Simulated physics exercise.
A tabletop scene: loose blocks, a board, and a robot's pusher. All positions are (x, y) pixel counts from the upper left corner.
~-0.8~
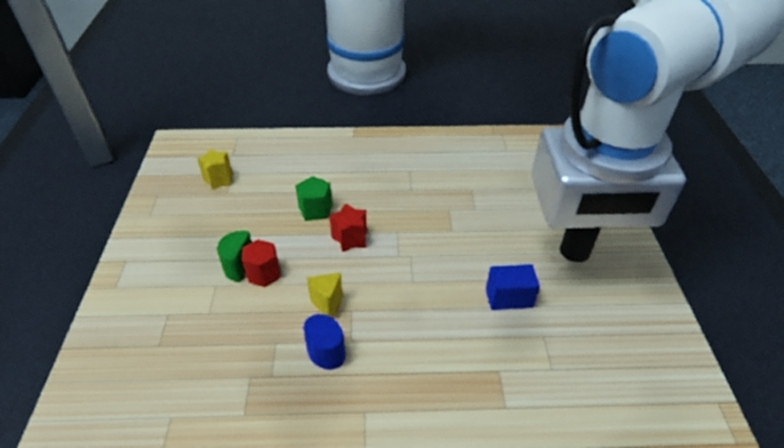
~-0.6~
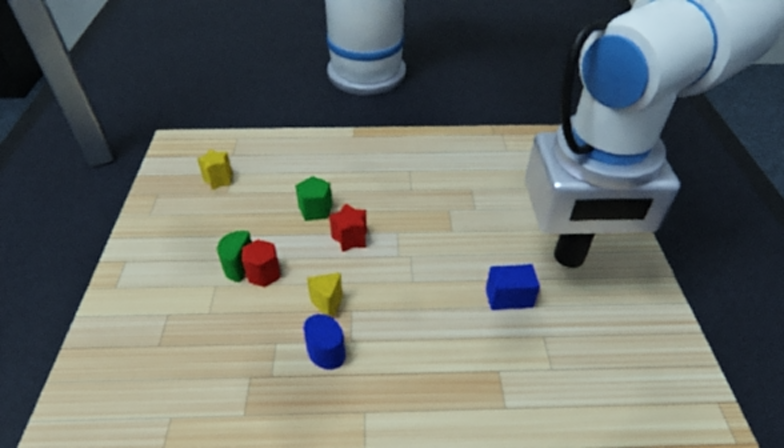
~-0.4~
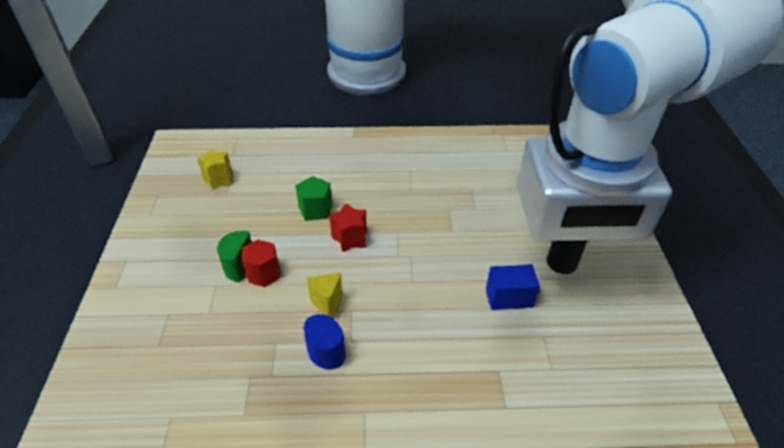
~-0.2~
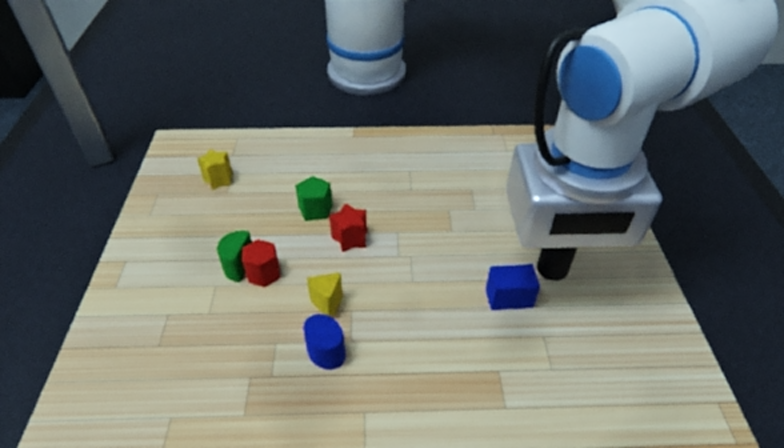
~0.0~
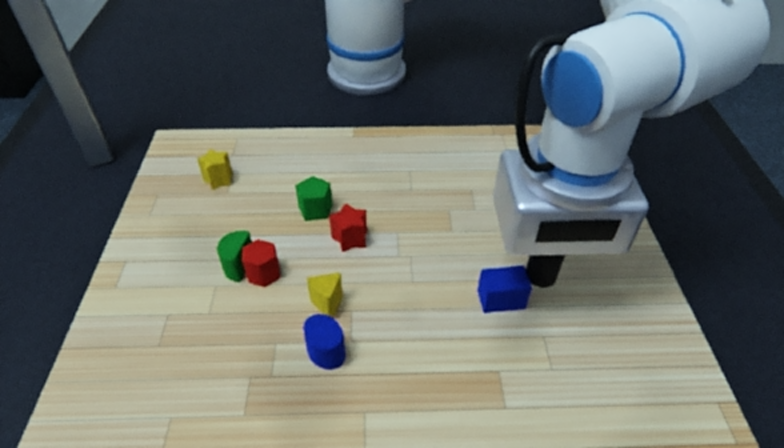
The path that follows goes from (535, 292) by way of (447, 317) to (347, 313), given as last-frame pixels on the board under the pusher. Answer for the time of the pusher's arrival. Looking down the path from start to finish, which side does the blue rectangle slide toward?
Shifts left.
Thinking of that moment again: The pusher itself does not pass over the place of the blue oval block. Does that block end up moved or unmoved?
It gets moved.
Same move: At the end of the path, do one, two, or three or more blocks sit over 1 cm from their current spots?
Count: Two.
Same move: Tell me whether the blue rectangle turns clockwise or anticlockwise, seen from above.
I'd predict that, seen from above, the blue rectangle rotates counter-clockwise.
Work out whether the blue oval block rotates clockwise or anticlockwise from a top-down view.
The twist is anticlockwise.
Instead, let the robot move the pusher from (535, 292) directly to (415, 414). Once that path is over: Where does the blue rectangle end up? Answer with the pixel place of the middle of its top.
At the end it should sit near (461, 293).
What follows on the original path. One third of the way, pusher at (481, 295); blue rectangle at (444, 296).
Two thirds of the way, pusher at (414, 301); blue rectangle at (378, 310), turned 20° anticlockwise.
At the end, pusher at (346, 296); blue oval block at (294, 349), turned 25° anticlockwise; yellow triangular block at (320, 282), turned 15° clockwise; blue rectangle at (323, 320), turned 55° anticlockwise.
